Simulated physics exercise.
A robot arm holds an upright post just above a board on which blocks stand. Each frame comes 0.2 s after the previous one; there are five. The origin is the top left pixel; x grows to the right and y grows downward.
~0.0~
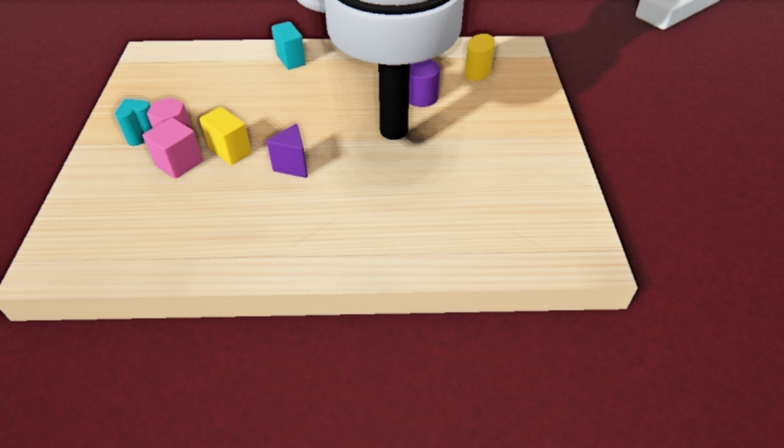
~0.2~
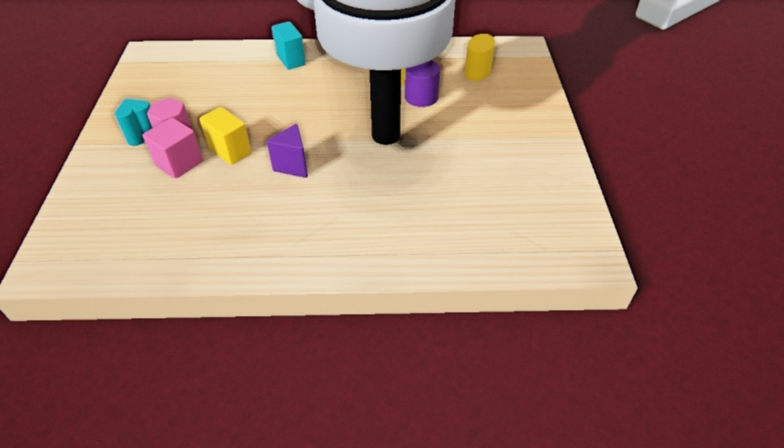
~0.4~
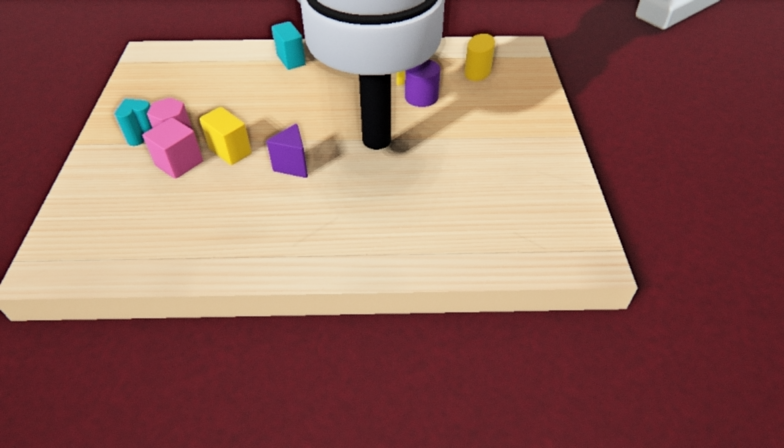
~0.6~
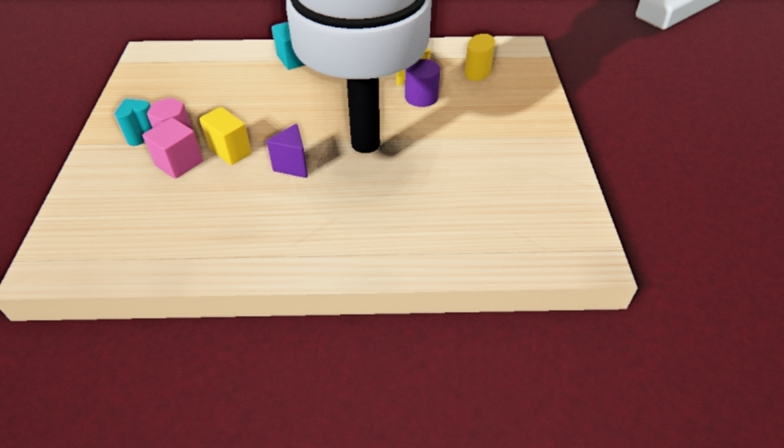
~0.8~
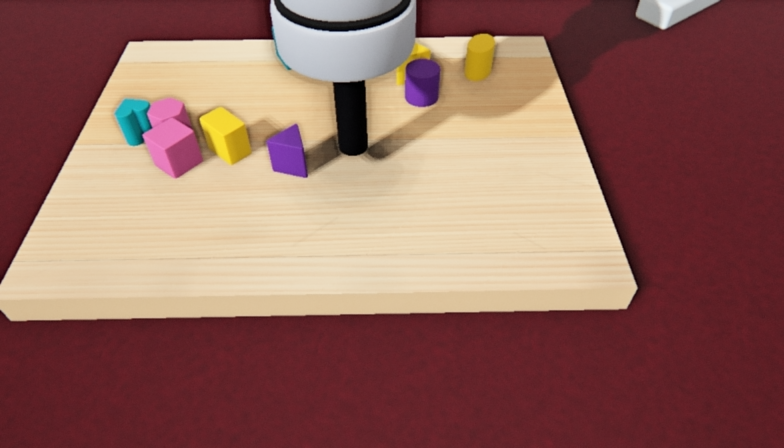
A robot arm's black post moves slightly left and nearer above a board of still, colorful blocks.
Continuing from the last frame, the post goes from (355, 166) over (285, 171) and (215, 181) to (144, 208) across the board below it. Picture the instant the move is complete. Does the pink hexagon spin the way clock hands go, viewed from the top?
Yes, I think so.
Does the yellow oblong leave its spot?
Final answer: Yes.
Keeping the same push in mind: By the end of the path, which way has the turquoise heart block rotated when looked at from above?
Viewed from overhead, the turquoise heart block winds up turned anticlockwise.
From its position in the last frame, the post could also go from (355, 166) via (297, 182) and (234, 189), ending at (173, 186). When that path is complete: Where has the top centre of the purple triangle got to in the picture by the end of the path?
I'd guess (265, 138).
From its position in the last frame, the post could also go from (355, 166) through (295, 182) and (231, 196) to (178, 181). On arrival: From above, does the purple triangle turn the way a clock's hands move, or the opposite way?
Rotates clockwise.
The first path, step by step. One third of the way, post at (281, 152); purple triangle at (254, 135), turned 40° clockwise.
Two thirds of the way, post at (208, 162); turquoise heart block at (128, 105), turned 20° anticlockwise; pink hexagon at (161, 105), turned 25° clockwise; pink square block at (149, 130); yellow oblong at (210, 118), turned 35° clockwise; purple triangle at (182, 143), turned 50° clockwise.
At the end, post at (136, 189); turquoise heart block at (128, 104), turned 20° anticlockwise; pink hexagon at (161, 104), turned 30° clockwise; pink square block at (134, 128), turned 40° clockwise; yellow oblong at (210, 118), turned 35° clockwise; purple triangle at (146, 151), turned 75° clockwise.
